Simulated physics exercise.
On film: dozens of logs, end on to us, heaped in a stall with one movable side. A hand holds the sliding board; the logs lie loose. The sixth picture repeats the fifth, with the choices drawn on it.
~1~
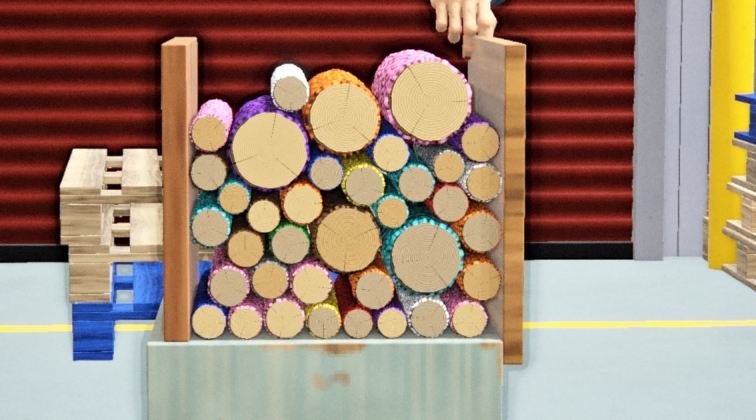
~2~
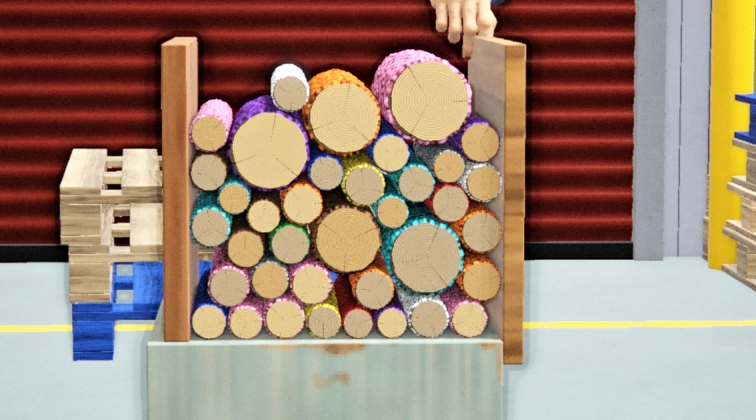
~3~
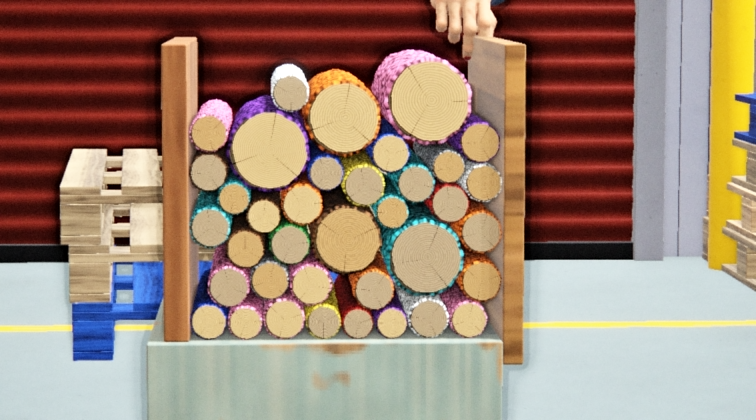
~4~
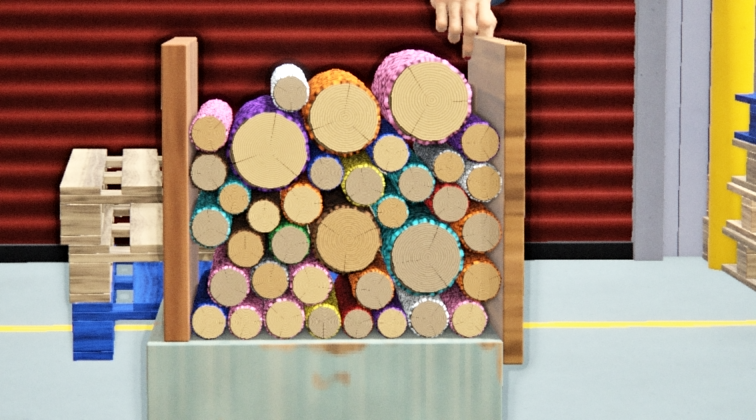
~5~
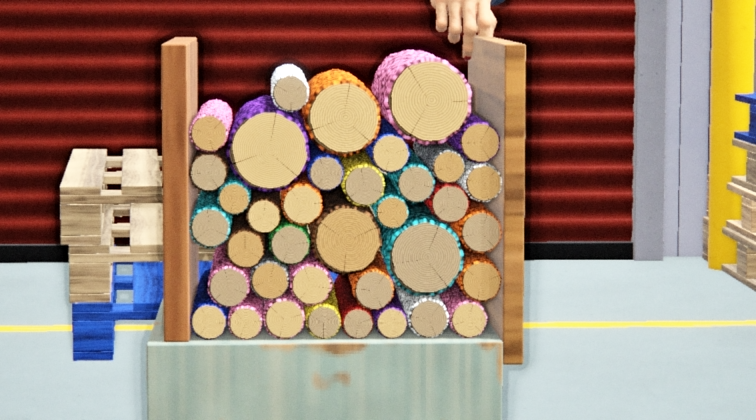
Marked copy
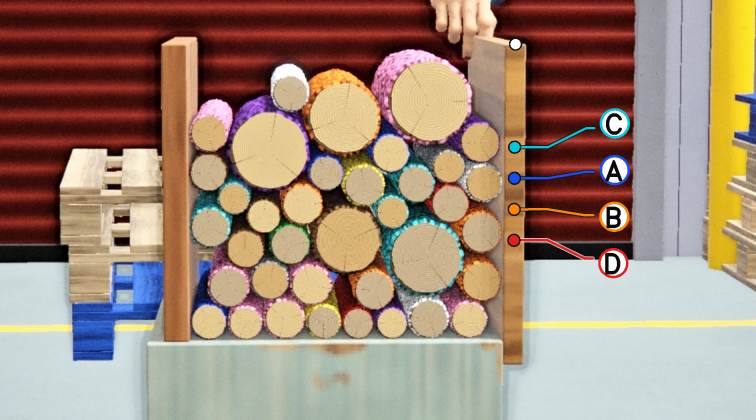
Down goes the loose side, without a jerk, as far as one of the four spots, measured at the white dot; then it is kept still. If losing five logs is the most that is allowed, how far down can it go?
Slide it to D.
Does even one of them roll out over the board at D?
At D: Yes.
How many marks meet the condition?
The number is four.
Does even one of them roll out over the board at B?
Yes, at B.
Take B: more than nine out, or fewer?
At B, fewer than nine.
On the marked copy, A at (515, 178); B at (514, 209); C at (515, 147); D at (514, 240); the white dot at (516, 44).
With D. Early on, top of the board (503, 130).
Further on, top of the board (502, 226).
At the end, top of the board (502, 239), four out over the board.
As for the rest, A one out over the board; B one out over the board; C none out over the board.
